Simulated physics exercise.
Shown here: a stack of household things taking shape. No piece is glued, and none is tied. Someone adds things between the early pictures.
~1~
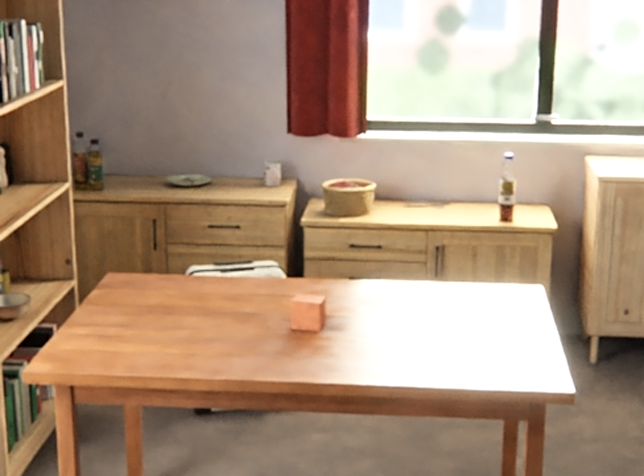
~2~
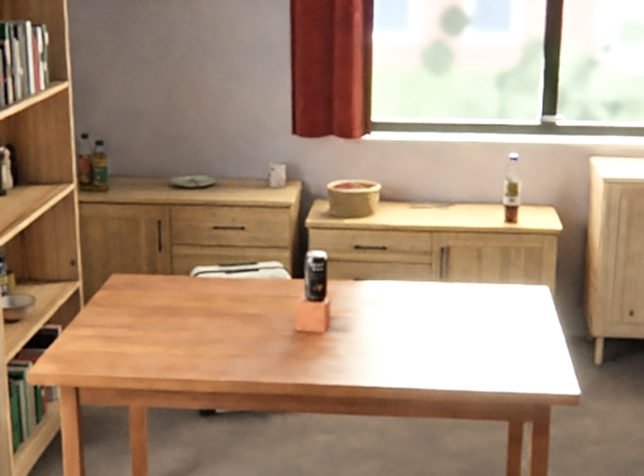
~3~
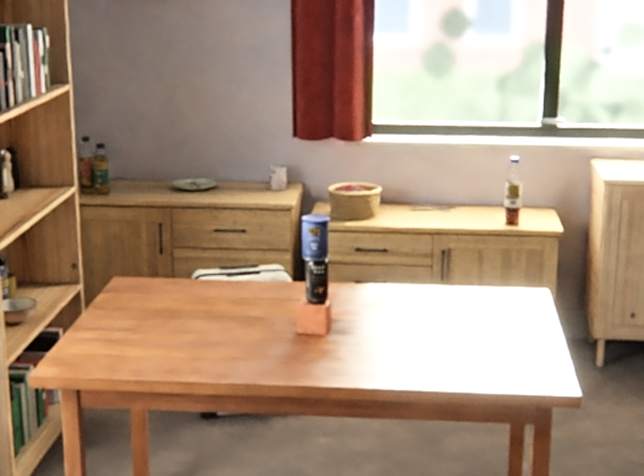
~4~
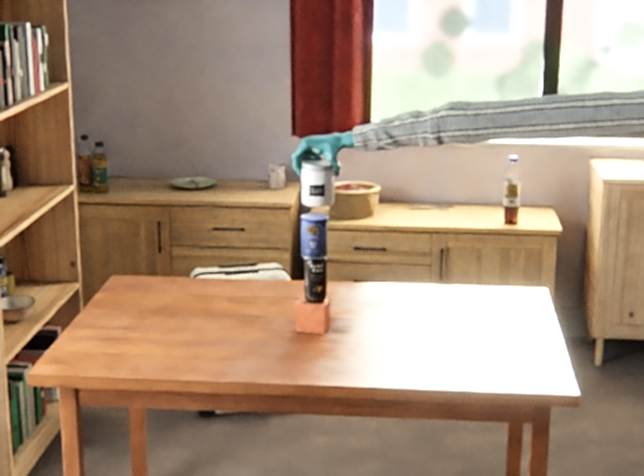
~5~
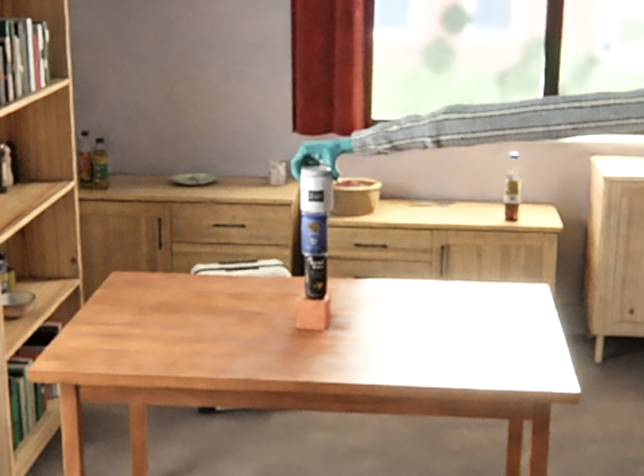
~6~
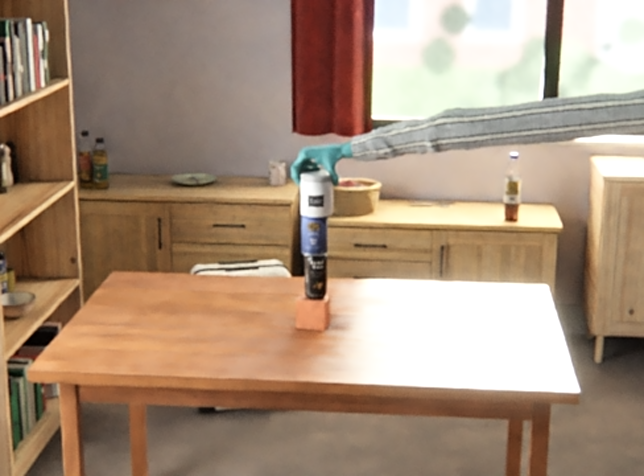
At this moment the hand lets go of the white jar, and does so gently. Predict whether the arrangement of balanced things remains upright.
The pile stands firm.
Then, 0.20 s on from there, no change.
Then, 0.70 s on from there, white jar resting near (317, 194).
In the end, all 4 unmoved. At the end, from the last picture's camera, white jar near (317, 194). The pile holds.
